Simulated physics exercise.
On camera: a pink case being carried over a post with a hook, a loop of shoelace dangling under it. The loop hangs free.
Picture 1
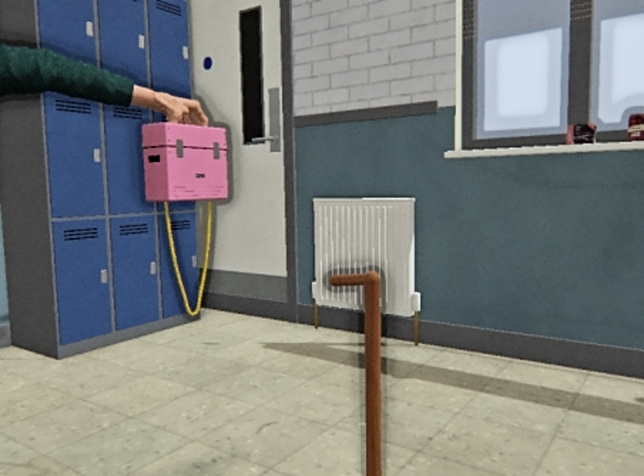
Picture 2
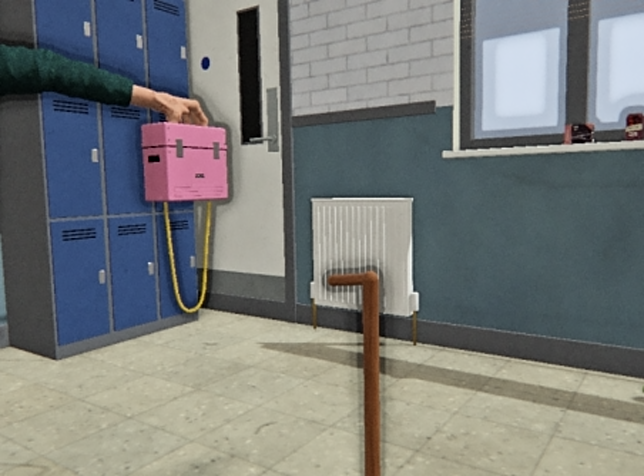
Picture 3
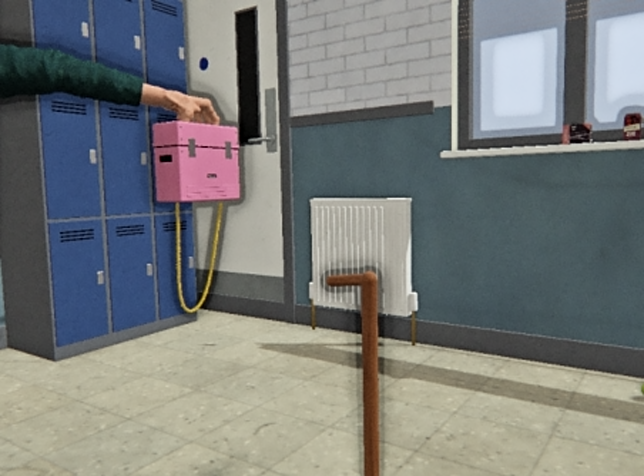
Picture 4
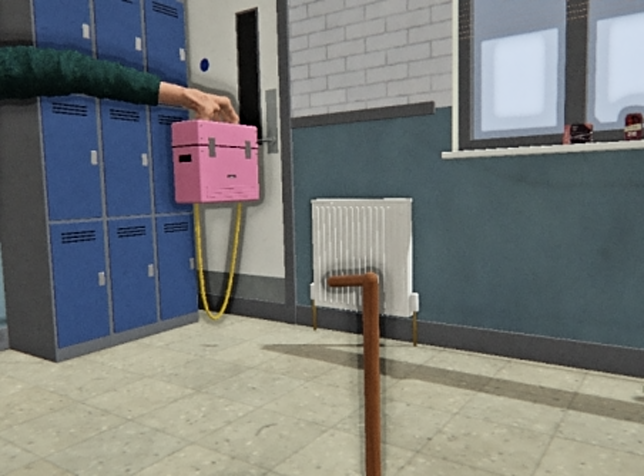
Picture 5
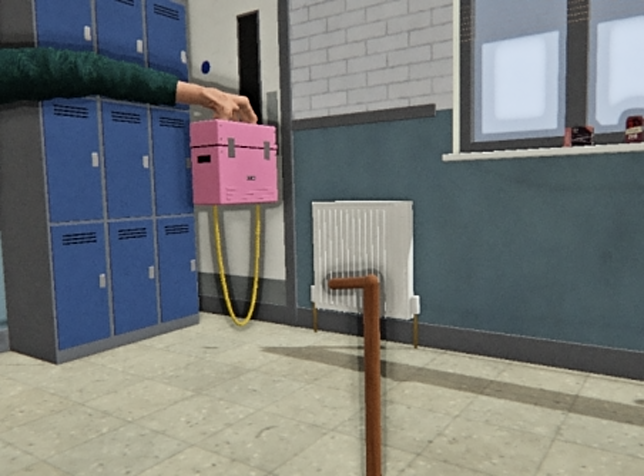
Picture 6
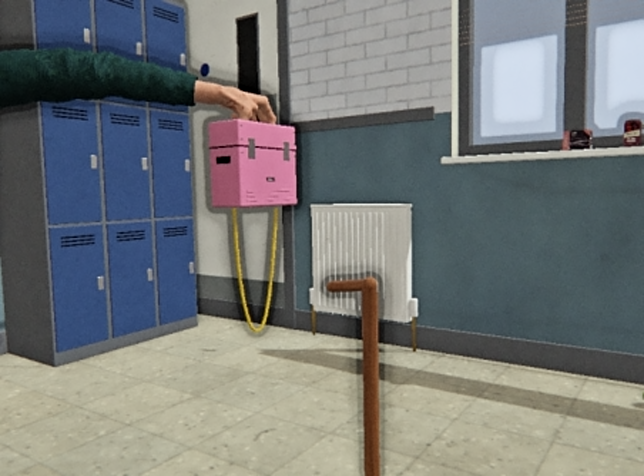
In a locker room, a hand carries a pink case rightward, a yellow loop dangling beneath.
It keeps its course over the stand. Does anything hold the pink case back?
Outcome: The pink case is jerked back by its loop.
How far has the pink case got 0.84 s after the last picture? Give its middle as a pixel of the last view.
Near (336, 161).
Then, 0.84 s on from there, case over the post near (335, 161).
Then, 1.64 s on from there, case past the post near (431, 155).
In the end, case past the post near (479, 152); loop tight round the post, hand stopped. The pink case snags on the hook.
